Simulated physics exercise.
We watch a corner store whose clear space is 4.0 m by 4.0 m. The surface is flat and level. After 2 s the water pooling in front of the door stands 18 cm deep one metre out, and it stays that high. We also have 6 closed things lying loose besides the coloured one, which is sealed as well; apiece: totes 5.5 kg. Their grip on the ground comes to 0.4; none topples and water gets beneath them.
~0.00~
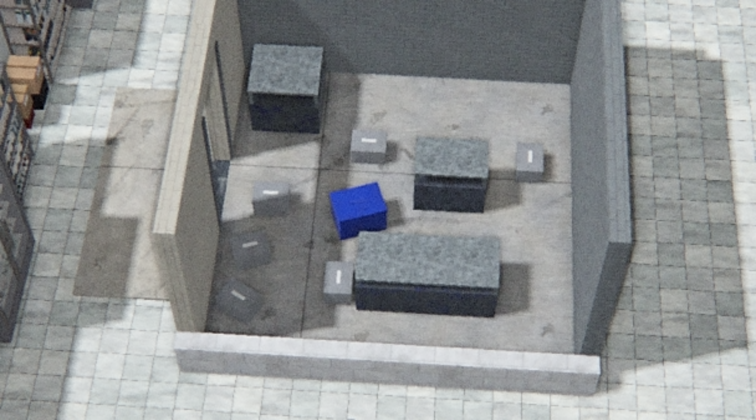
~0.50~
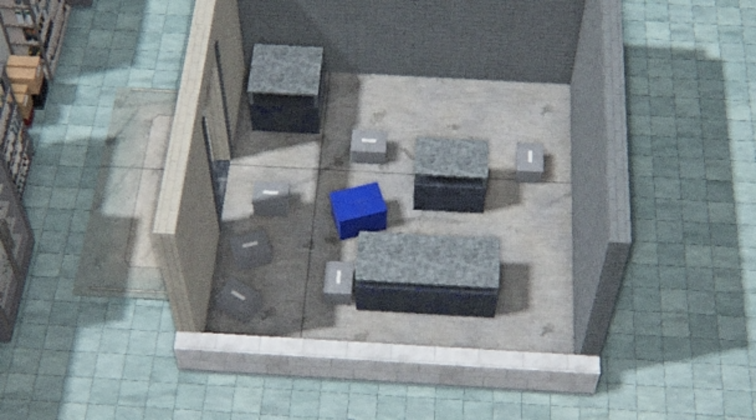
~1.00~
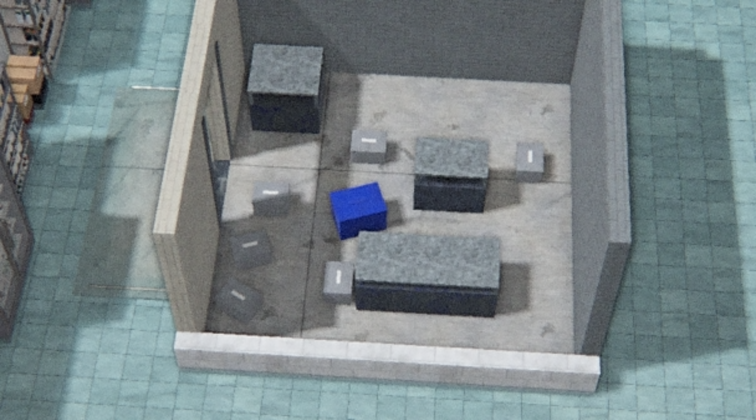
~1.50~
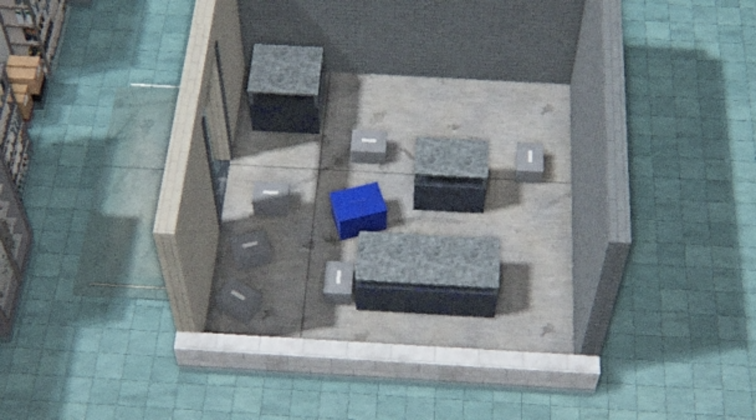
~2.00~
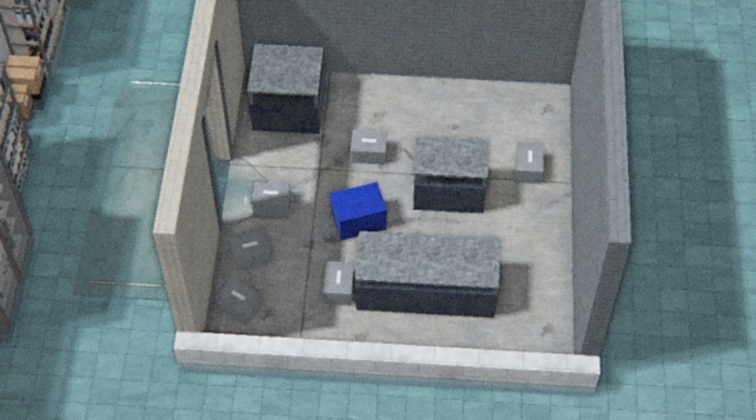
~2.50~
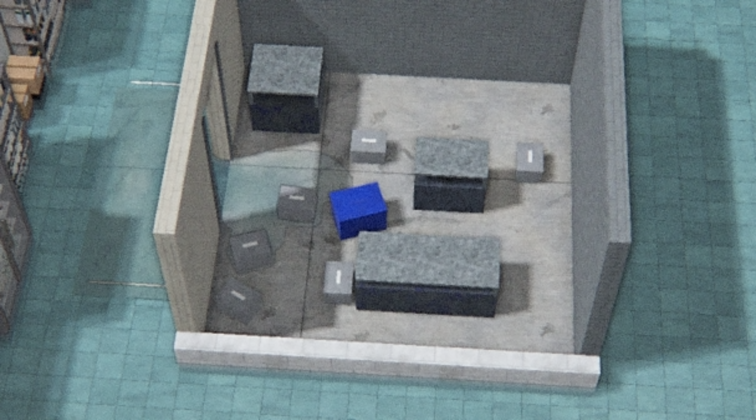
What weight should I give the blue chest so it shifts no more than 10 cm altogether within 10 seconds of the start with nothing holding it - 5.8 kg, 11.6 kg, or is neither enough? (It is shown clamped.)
Neither is enough.
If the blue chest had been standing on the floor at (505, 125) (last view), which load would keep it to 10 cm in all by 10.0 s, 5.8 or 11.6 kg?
So neither weight works.
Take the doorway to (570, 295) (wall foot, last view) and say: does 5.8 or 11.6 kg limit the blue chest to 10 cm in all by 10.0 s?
That way, neither mass suffices.
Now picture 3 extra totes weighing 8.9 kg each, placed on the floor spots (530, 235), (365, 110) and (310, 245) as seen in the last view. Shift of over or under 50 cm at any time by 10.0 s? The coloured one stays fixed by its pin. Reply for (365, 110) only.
Result: Stays within it.
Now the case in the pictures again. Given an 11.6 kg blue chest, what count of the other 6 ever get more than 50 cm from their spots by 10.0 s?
It adds up to 4.
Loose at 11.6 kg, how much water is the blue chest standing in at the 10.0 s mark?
8 cm, roughly.
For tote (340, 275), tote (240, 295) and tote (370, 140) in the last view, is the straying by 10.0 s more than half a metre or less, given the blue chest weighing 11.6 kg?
Listed order gives above limit, within limit, above limit.
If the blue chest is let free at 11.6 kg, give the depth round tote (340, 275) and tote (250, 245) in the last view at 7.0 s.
Around 3 cm and 3 cm.
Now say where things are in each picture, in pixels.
In the first frame, the blue chest at (359, 202), on the bottom; 0.0 m2 under water; 0 of 7 have shifted.
In the second frame, the blue chest at (359, 202), on the bottom; water covers 0.0 m2; 0 of 7 have shifted.
In the third frame, the blue chest at (359, 202) rests on the ground; water covers 0.0 m2; 0 of 7 have shifted.
In the fourth frame, the blue chest at (359, 202), on the bottom; 0.0 m2 under water; 0 of 7 have shifted.
In the fifth frame, the blue chest at (359, 202) rests on the ground; water covers 0.3 m2; 0 of 7 have shifted.
In the sixth frame, the blue chest at (359, 202) rests on the ground; 1.2 m2 under water; 1 of 7 have shifted.
After 3.5 s the blue chest would be 27 cm from its start with 5.8 kg and 4 cm from its start with 11.6 kg; 3 cm of water round it then.
After 4.5 s the blue chest would be 90 cm from its start with 5.8 kg and 34 cm from its start with 11.6 kg; 5 cm of water round it then.
After 7.0 s the blue chest would be 207 cm from its start with 5.8 kg and 192 cm from its start with 11.6 kg; 4 cm of water round it then.
After 10.0 s the blue chest would be 181 cm from its start with 5.8 kg and 249 cm from its start with 11.6 kg; 8 cm of water round it then.
